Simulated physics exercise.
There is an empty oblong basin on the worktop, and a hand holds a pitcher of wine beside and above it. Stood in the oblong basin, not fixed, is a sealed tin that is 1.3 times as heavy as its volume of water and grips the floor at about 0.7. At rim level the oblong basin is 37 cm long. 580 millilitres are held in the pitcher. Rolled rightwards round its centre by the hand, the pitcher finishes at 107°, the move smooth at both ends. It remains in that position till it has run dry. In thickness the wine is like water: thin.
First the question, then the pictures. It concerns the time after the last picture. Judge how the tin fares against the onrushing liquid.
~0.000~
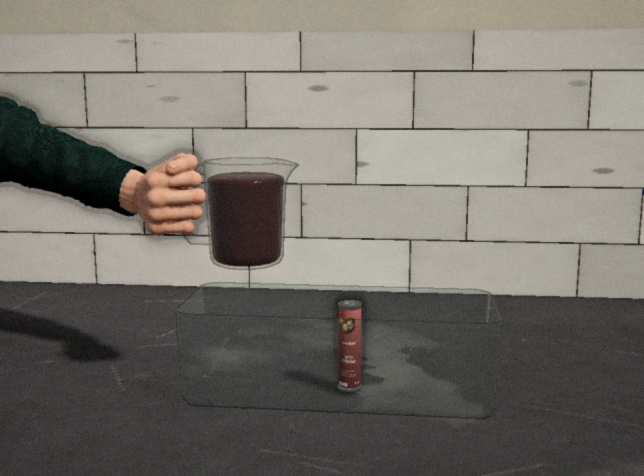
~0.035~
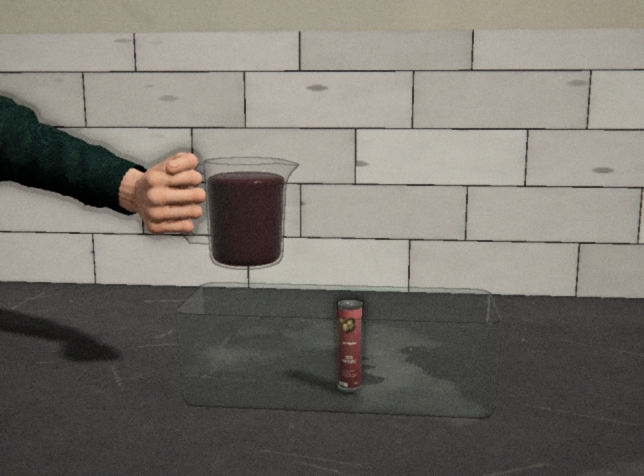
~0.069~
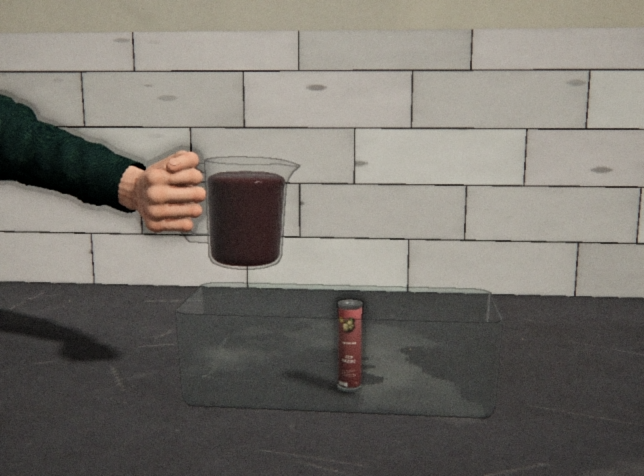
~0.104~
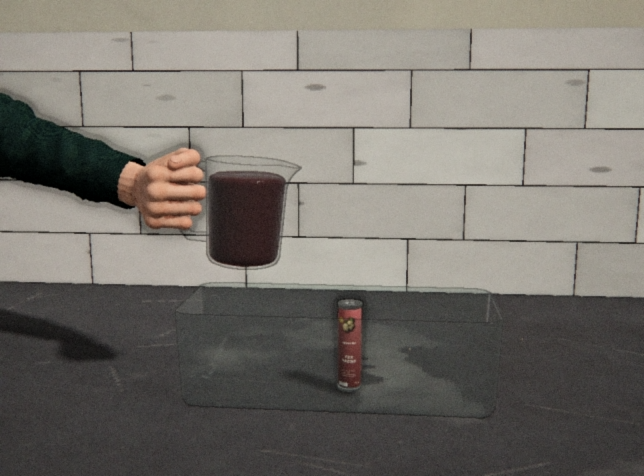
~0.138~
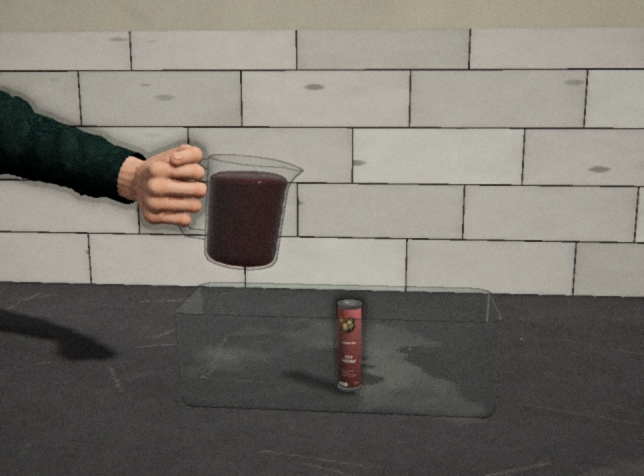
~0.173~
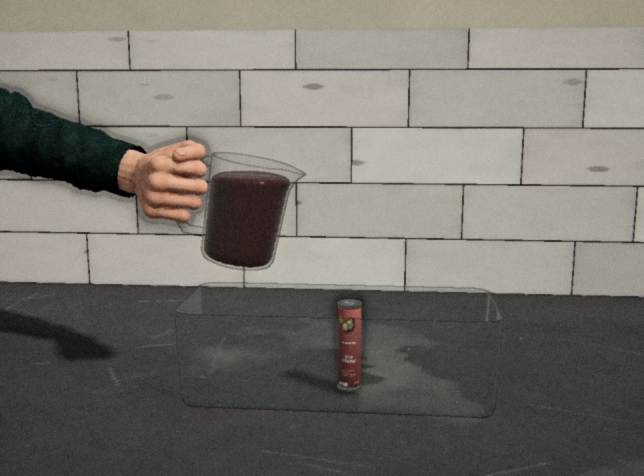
It tips over.
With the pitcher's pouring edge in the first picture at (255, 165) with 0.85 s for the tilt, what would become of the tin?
Result: Tin upright.
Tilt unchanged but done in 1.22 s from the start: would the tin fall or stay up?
The tin tips over.
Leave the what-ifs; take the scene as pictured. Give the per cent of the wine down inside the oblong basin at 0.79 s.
That comes to about 60 percent.
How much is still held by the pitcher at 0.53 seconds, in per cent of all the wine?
80 %.
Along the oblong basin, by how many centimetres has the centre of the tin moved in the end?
Shift of tin centre: Approx. 7.5 cm.
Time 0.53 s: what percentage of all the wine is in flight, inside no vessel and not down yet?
It comes to about 16 percent.
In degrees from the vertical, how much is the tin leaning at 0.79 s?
Near 5 degrees.
By 0.53 s the tilt is 73° and 80 per cent is still to pour; the tin stands where it began.
By 0.79 s the tilt is 105° and 25 per cent is still to pour; the tin stands where it began.
By 1.06 s the tilt is 107° and 2 per cent is still to pour; the tin lies on its side.
By 1.35 s the tilt is 107° and 0 per cent is still to pour; the tin lies on its side.
At rest the tin lies on its side.
